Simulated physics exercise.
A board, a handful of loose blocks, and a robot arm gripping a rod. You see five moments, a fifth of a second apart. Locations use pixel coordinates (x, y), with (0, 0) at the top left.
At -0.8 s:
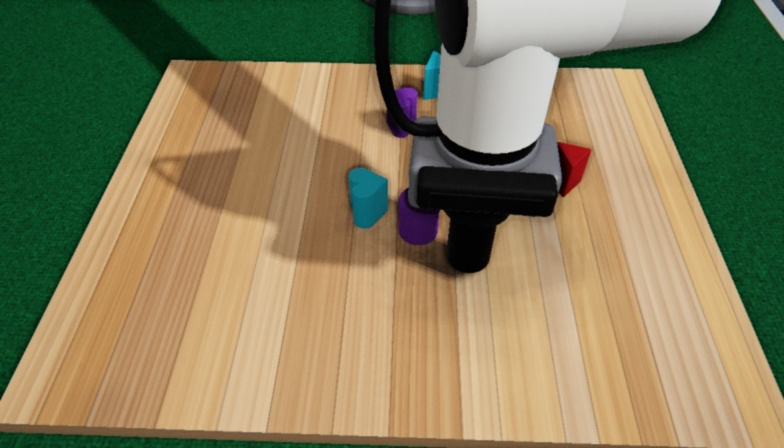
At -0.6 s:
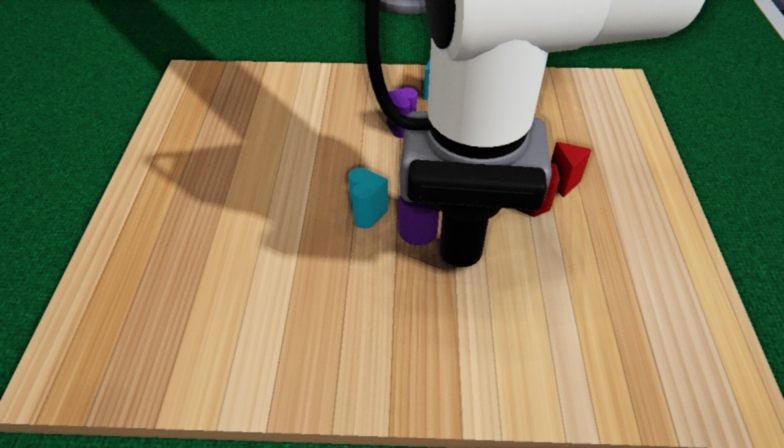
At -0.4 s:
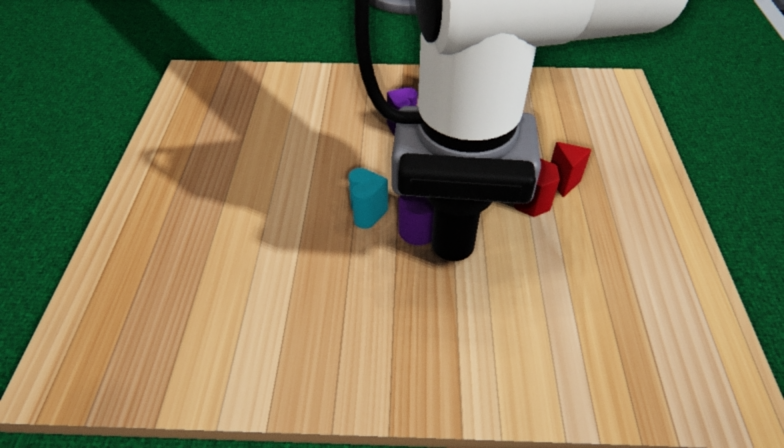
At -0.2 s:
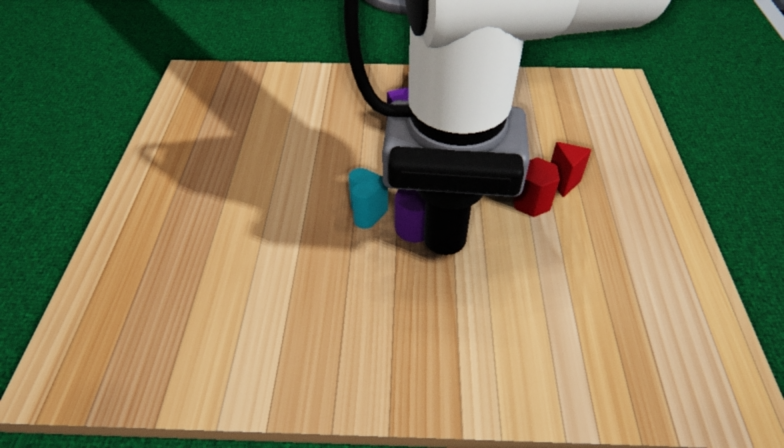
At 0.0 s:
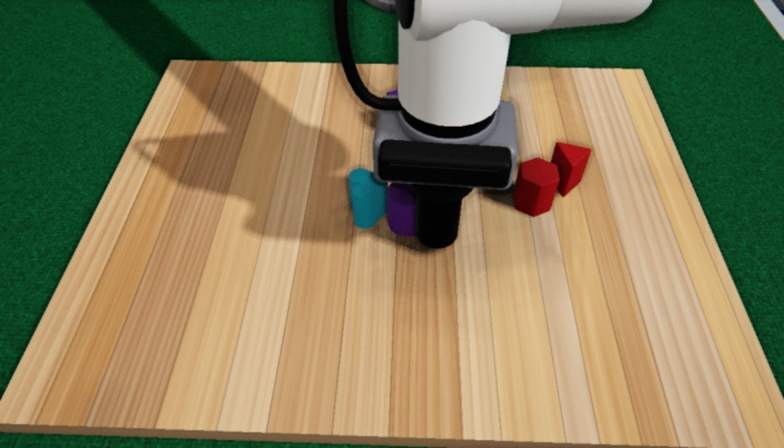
A wooden board of light and dark planks lies on a green surface, seen from above at a fixed angle. A white and grey robot arm holds a black rod upright near the middle, among a turquoise block and a purple one to its left, red blocks to its right and more blocks behind. The arm slides the rod slightly left and away, and the nearer purple block shifts slightly left beside the turquoise block, which stays still.
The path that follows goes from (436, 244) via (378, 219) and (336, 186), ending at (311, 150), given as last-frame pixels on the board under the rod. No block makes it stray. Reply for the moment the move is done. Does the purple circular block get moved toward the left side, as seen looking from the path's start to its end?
I'd say no.
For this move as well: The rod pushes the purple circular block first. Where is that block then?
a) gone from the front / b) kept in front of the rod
a.
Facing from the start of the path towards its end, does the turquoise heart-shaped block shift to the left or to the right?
Sideways, to the left.
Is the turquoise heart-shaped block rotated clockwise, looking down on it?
Short answer: No.
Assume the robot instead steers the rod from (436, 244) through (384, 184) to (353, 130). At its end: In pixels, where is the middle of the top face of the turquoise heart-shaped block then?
Expect it around (342, 173).
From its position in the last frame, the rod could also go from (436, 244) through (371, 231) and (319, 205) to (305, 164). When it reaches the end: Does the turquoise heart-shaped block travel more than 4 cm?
Yes, it checks out.
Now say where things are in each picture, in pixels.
In the first picture, rod tip (468, 256); block tops, turquoise heart-shaped block (366, 181); purple circular block partly hidden.
In the second picture, rod (461, 251); blocks unchanged.
In the third picture, rod (453, 245); blocks unchanged.
In the fourth picture, rod (445, 239); purple circular block (416, 196).
In the fifth picture, rod (437, 233); turquoise heart-shaped block (366, 181); purple circular block (408, 190).
What follows on the original path. One third of the way, rod (377, 207); turquoise heart-shaped block (342, 169), turned 55° anticlockwise; purple circular block (375, 159).
Two thirds of the way, rod (334, 174); turquoise heart-shaped block (296, 142), turned 70° anticlockwise; purple circular block (368, 141).
At the end, rod (310, 138); turquoise heart-shaped block (270, 129), turned 150° anticlockwise; purple circular block (368, 141).
